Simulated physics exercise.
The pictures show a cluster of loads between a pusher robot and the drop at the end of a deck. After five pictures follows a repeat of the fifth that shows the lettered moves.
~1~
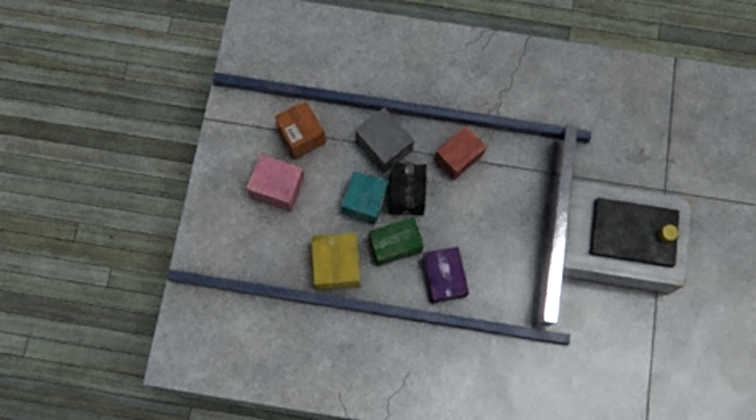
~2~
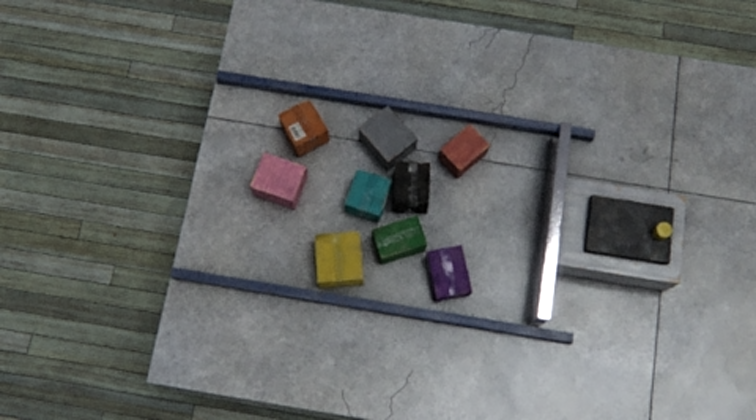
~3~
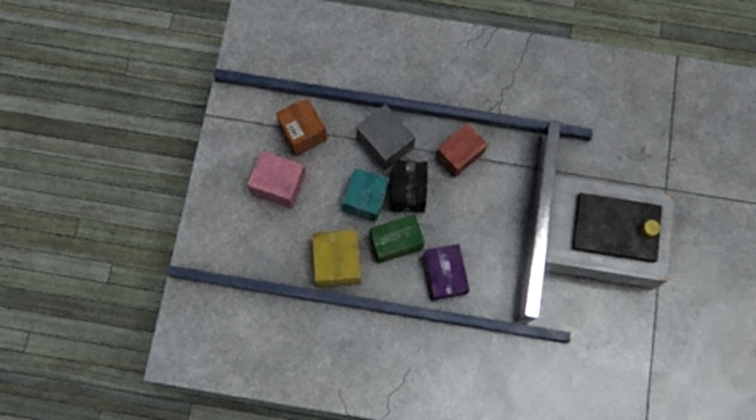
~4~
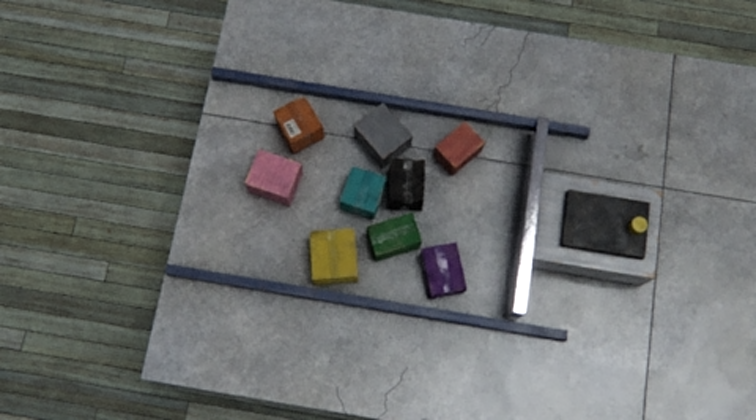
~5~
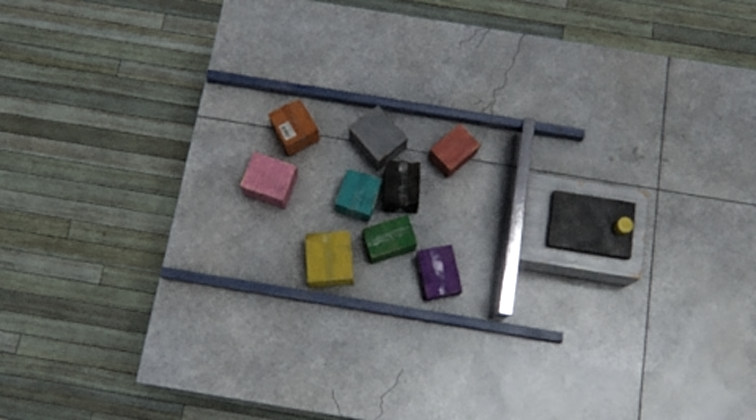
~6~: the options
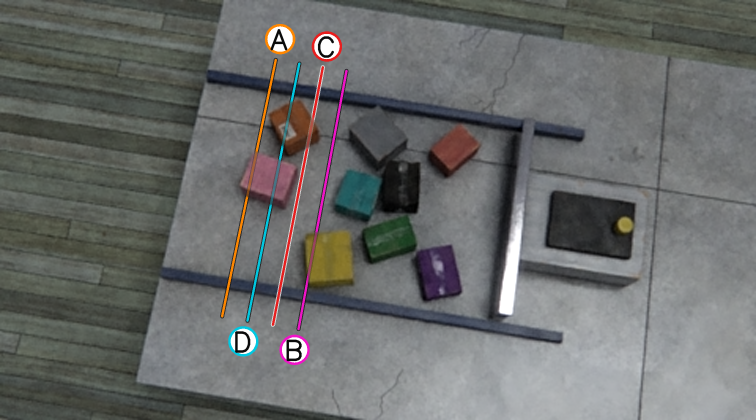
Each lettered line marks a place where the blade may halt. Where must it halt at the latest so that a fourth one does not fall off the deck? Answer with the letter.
No fourth one falls up to A.
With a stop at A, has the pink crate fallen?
By then, yes.
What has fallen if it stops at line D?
It is the pink crate.
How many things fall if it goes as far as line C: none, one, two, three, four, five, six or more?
The count is none.
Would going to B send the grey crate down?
No.
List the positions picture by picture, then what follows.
Yellow box (336, 262); grey crate (385, 140); red crate (460, 154), in the first picture.
Robot (623, 228); purple parcel (448, 274), in the second picture.
Robot (612, 226); orange parcel (302, 126), in the third picture.
Robot (599, 223); green box (394, 237), in the fourth picture.
Robot (585, 223); yellow box (330, 259); grey crate (378, 138); red crate (454, 152), in the fifth picture.
On the copy, A at (250, 183); B at (323, 195); C at (299, 191); D at (274, 187).
On A. First, robot (489, 208); purple parcel (384, 279); grey crate (365, 136).
Then, robot (391, 192); pink crate (228, 175); orange parcel (246, 123).
Finally, robot (316, 180); orange parcel over the edge; pink crate over the edge; two fallen.
By contrast, B is within the limit but short; C is within the limit but short; D is within the limit but short.
